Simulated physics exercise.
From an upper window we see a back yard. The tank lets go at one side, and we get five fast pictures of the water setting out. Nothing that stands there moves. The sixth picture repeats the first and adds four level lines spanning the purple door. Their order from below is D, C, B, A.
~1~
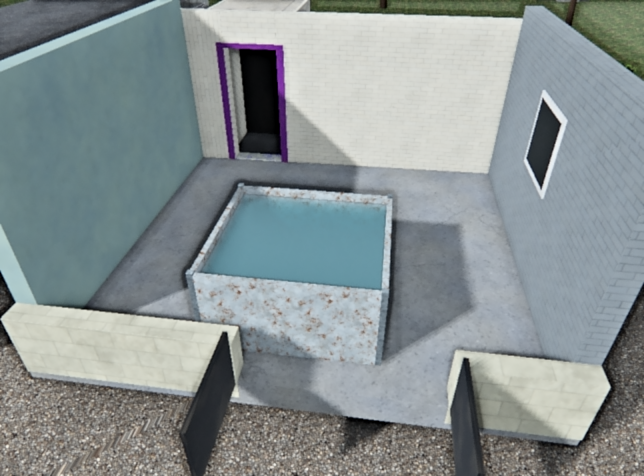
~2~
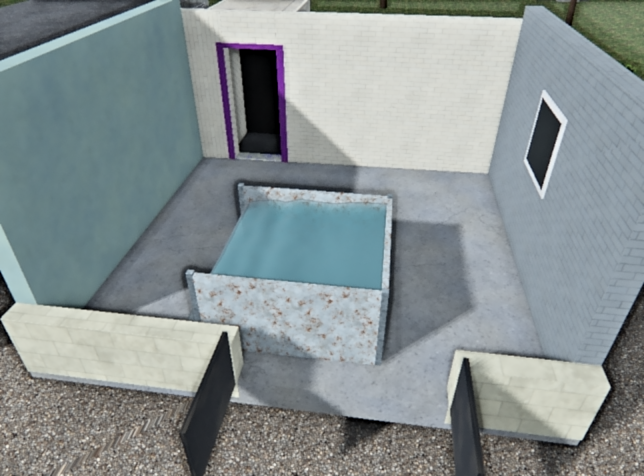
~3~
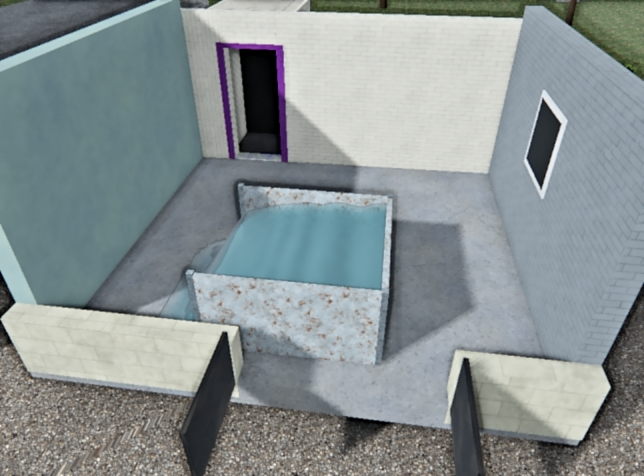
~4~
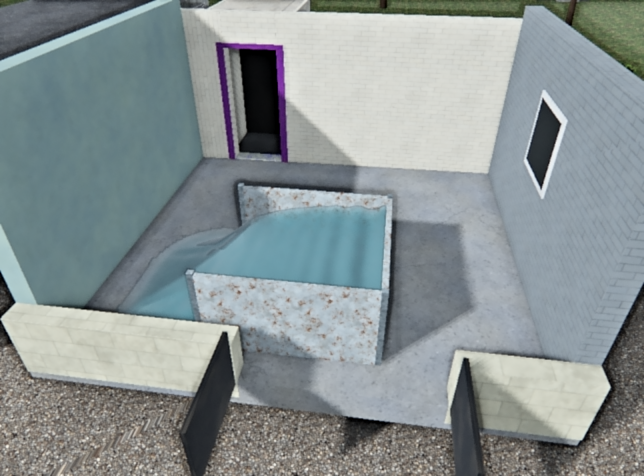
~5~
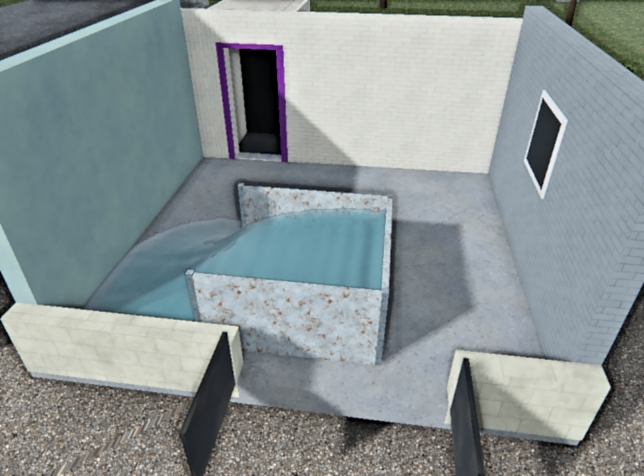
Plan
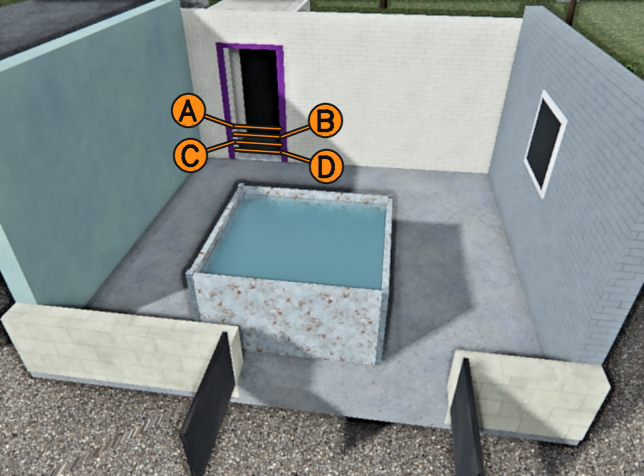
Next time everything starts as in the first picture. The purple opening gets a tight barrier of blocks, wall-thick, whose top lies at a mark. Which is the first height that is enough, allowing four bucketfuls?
C.
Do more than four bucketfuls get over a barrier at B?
No, that is safe.
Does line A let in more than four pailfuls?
No.
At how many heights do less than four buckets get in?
Three.
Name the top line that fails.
It is D.
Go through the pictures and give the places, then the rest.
Water in the tank at rest, its middle at (302, 237); foot of the purple doorway at (259, 160); open gate at (344, 334).
Water covers 2 % of the ground, its front hidden from here.
Water covers 6 % of the ground and shows as far out as (213, 250).
Water covers 11 % of the ground and shows as far out as (205, 233).
Water covers 17 % of the ground and shows as far out as (157, 236).
On the marked copy, A at (256, 127); B at (257, 135); C at (257, 143); D at (258, 150); from the bottom up D, C, B, A.
For line A, nothing gets over.
For line B, nothing gets over.
For line C, a splash gets over, under a bucket.
For line D, about 14 bucketfuls get in.
